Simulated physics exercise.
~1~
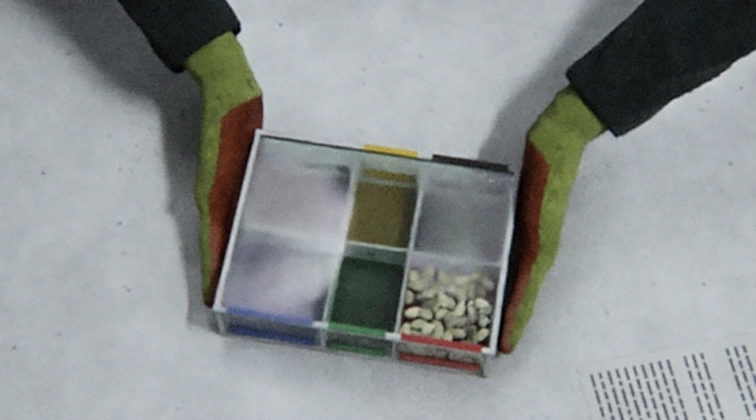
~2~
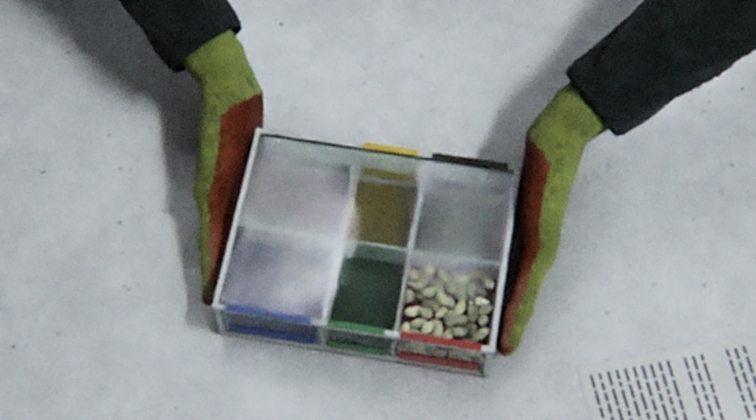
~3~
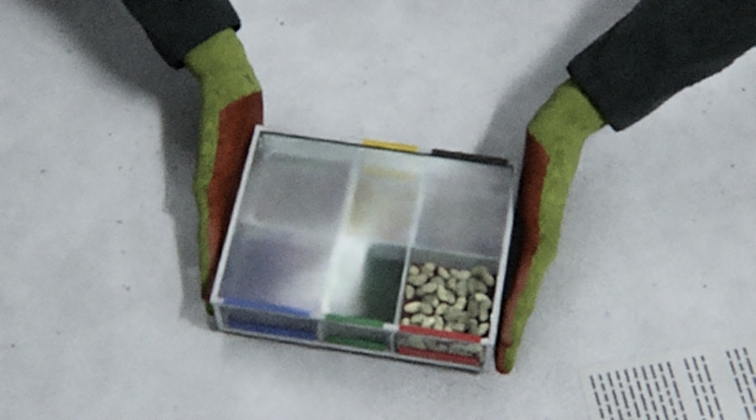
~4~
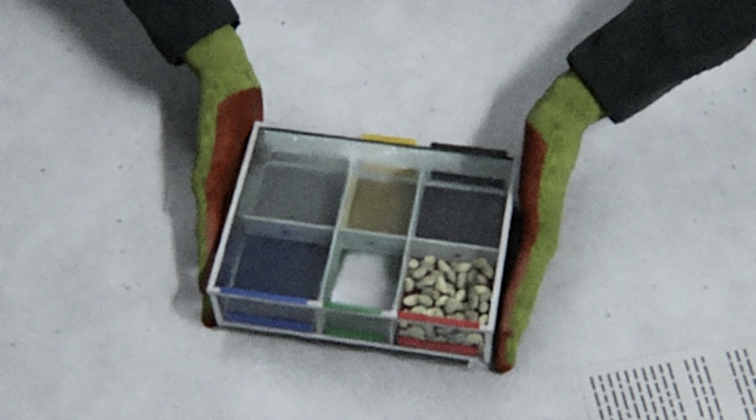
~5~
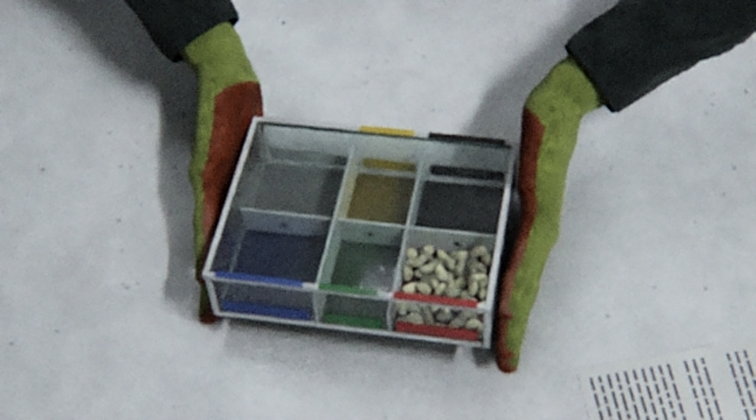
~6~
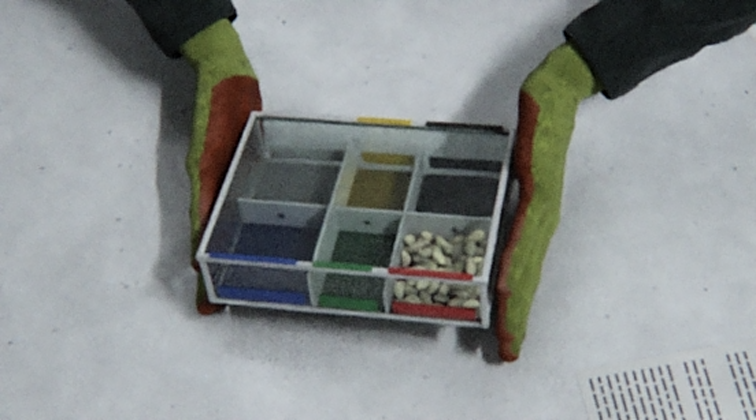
At the start, two gloved hands hold a clear, lidded box with six compartments, pale beans filling only the red-marked one at front right, and glare clouding the lid. The hands gradually tilt the box, raising its front edge as the glare clears, while the beans stay in their compartment.
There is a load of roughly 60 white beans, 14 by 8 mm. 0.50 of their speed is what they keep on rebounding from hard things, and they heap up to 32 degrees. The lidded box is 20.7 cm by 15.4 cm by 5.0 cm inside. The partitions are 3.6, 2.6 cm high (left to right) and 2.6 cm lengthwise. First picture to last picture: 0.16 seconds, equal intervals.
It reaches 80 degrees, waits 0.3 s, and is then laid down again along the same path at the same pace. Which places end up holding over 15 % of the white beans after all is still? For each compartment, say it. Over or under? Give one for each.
Red over; blue under; green under; yellow over; white under; black under.
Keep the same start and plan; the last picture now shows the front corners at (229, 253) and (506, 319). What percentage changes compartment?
That would be some 40 in a hundred.
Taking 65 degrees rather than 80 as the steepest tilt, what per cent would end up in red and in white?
Shares: Red 55 and white 5, per cent.
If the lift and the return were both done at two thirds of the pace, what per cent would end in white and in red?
In that case white would keep 5 % and red would keep 35 %.
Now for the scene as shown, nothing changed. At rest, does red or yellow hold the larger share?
The yellow one has more.
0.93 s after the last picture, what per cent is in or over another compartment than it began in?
Close to 75 per cent, I reckon.
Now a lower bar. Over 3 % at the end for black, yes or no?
Note, black: Confirmed.
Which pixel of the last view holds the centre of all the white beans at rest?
My guess is close to (394, 213).
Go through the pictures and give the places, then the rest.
The first frame shows box tilt 0 degrees, front corners at (219, 307) and (490, 350); red 100 %.
The second frame shows box tilt 1 degrees, front corners at (218, 305) and (489, 348).
The third frame shows box tilt 3 degrees, front corners at (217, 299) and (489, 340), lowest corner left back.
The fourth frame shows box tilt 7 degrees, front corners at (213, 288) and (488, 327), lowest corner left back.
The fifth frame shows box tilt 12 degrees, front corners at (209, 273) and (486, 306), lowest corner left back.
The sixth frame shows box tilt 18 degrees, front corners at (203, 255) and (482, 279), lowest corner left back; red 100 %.
Then, 0.56 s after the last picture, tilt 80 degrees; red 30 %, yellow 55 %, black 15 %.
Then, 0.93 s after the last picture, tilt 47 degrees; red 25 %, yellow 60 %, white 5 %, black 10 %.
Then, 1.40 s after the last picture, tilt 0 degrees; red 25 %, yellow 60 %, white 5 %, black 10 %.
In the end, red 25 %, blue 0 %, green 0 %, yellow 60 %, white 5 %, black 10 %.
